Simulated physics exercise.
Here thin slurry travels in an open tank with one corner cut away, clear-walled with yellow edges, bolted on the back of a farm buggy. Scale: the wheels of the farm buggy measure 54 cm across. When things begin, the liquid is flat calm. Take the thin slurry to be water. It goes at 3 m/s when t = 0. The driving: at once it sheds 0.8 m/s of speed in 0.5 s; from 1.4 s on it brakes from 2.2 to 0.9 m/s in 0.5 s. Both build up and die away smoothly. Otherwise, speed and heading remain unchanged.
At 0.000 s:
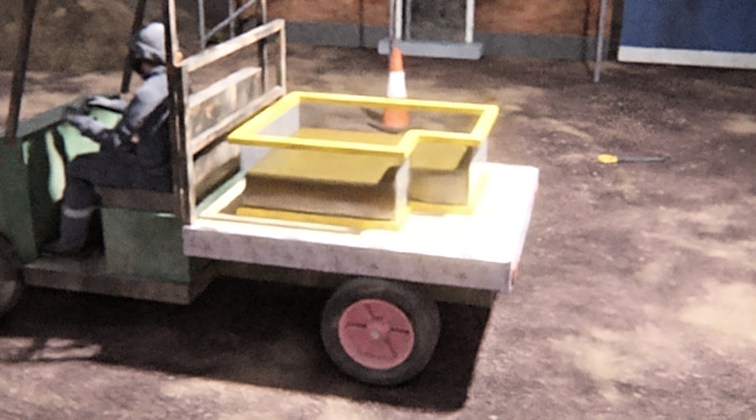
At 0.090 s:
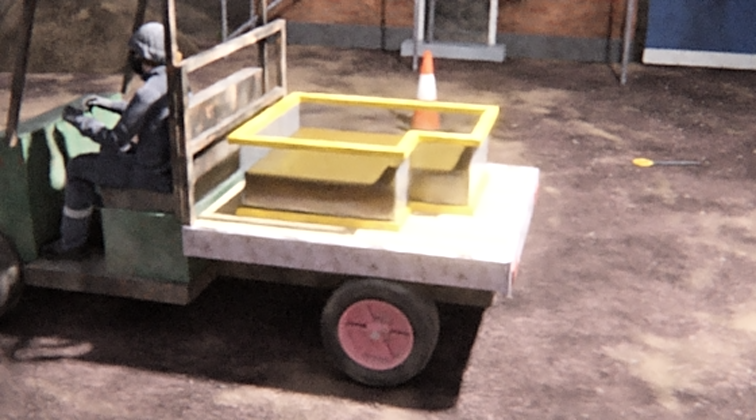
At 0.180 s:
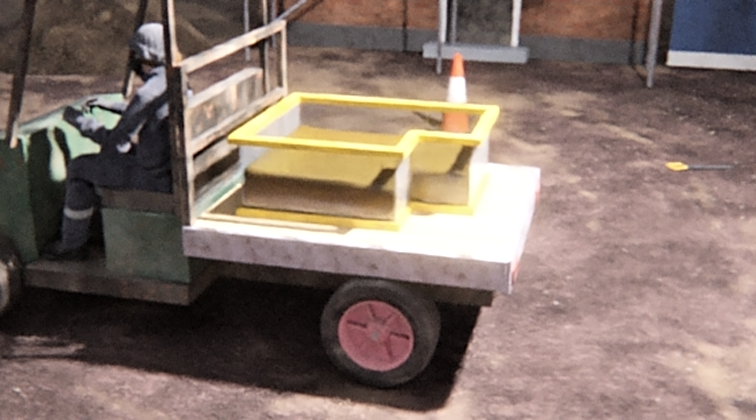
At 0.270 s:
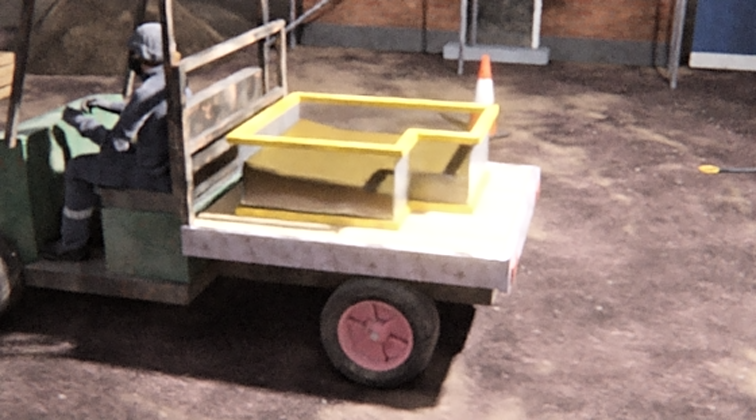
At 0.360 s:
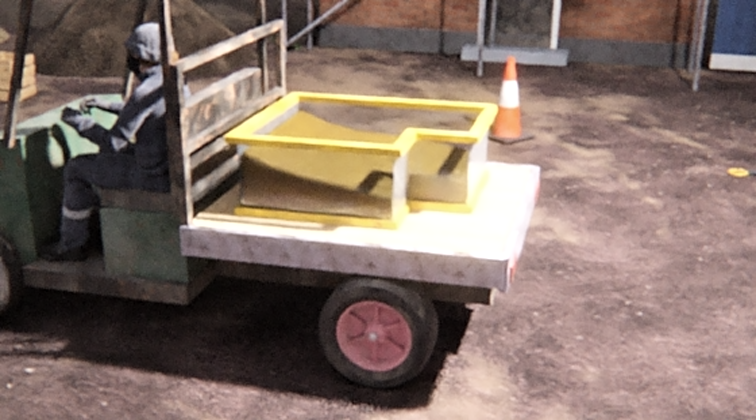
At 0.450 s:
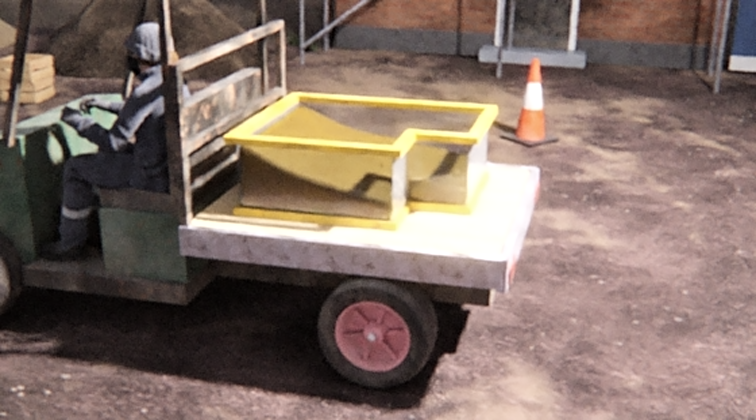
A person in grey-blue overalls and a hood sits at the left on a green farm buggy, seen from the side and slightly above in a dirt yard with a brick building behind. On its pale flatbed sits a clear-walled, yellow-edged tank holding murky liquid. The camera keeps pace as the buggy rolls left, the orange-and-white cone slides rightward behind, and the initially level liquid climbs towards the tank's left end.
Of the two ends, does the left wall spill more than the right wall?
Watch it, more will pour over on the left in this view.
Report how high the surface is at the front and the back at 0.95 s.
About 22 cm at the front, 8 cm at the back.
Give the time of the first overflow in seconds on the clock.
Roughly 2.2 seconds.
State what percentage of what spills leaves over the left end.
Roughly 60 in a hundred.
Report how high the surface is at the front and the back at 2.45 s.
The front reads 20 cm and the back reads 4 cm.
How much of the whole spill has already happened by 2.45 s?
By then about 60 per cent is out.
By 0.95 s front 22 cm, middle 20 cm, back 8 cm above the floor; no loss so far.
By 1.65 s front 20 cm, middle 18 cm, back 19 cm above the floor; no loss so far.
By 2.45 s front 21 cm, middle 21 cm, back 4 cm above the floor; the loss stands at 3 per cent, over the left end.
By 4.89 s the loss stands at 6 per cent, over the left end and the right end, a little elsewhere; the left end has passed 3 per cent and the right end 2.
